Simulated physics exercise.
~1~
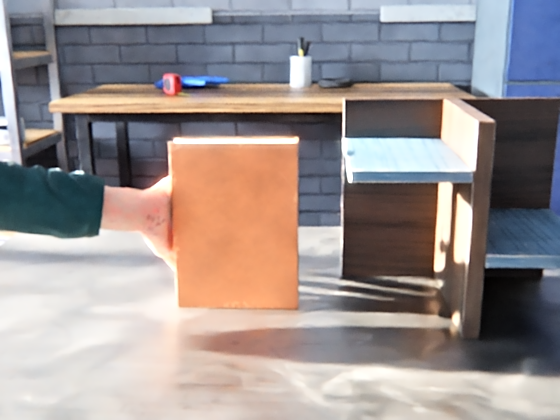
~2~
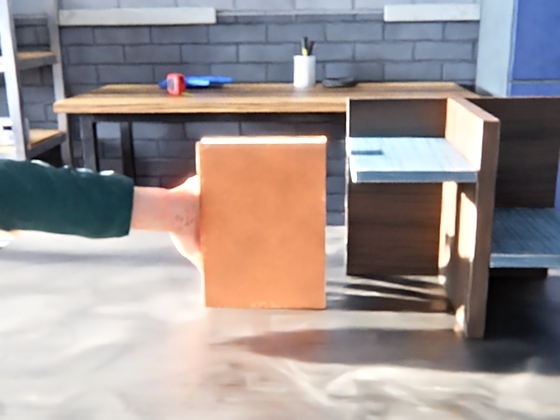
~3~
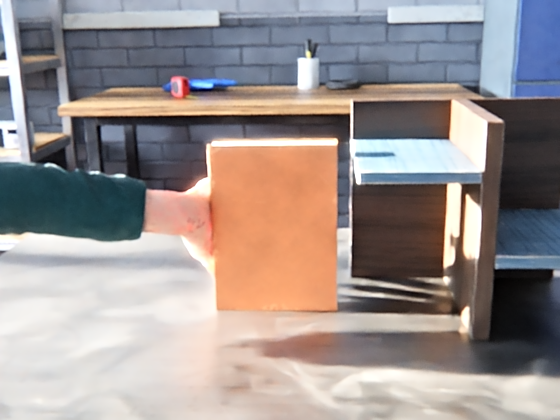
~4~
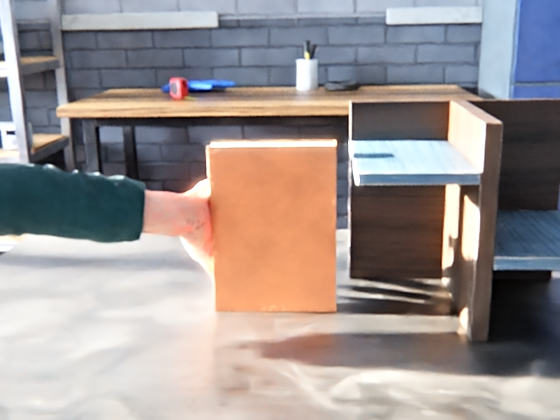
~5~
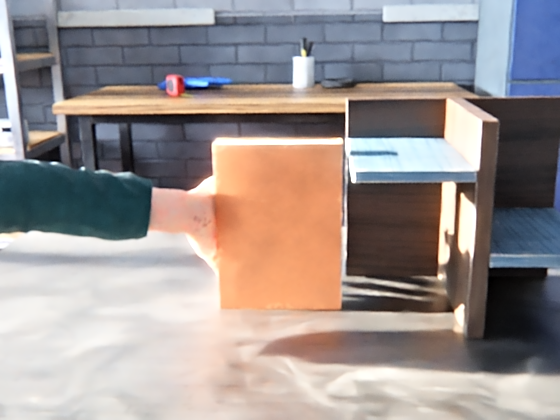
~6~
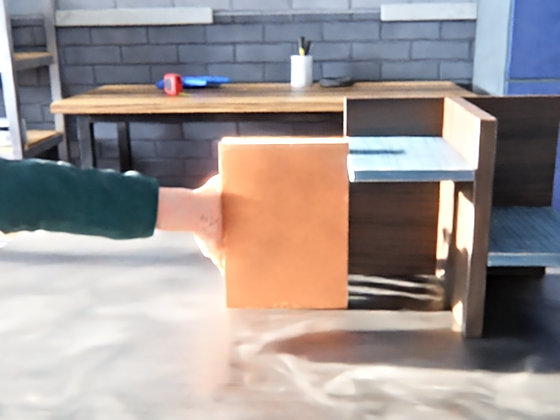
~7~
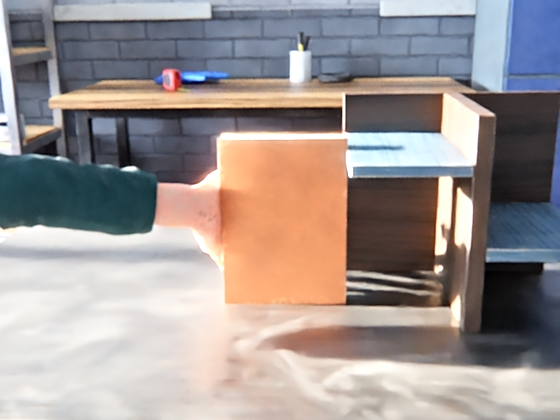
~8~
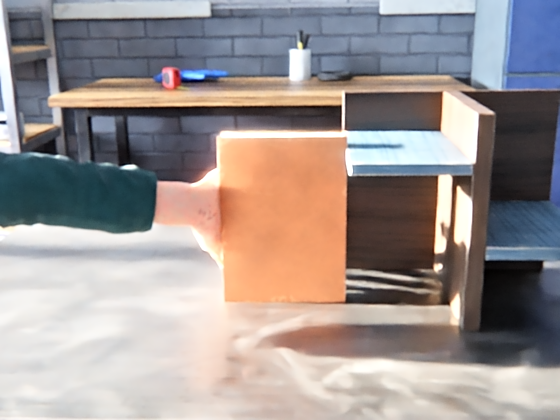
At the start, a hand in a dark green sleeve reaches in from the left and holds an orange book upright on a grey surface, a little to the left of a dark wooden shelf unit with pale blue ledges. The hand pushes the book to the right, narrowing the gap. The book pauses briefly, still upright, then slides a little farther right until it reaches the edge of the nearer ledge. There it stops, its top standing higher than the ledge. It ends upright against the ledge's edge, the hand still holding it.
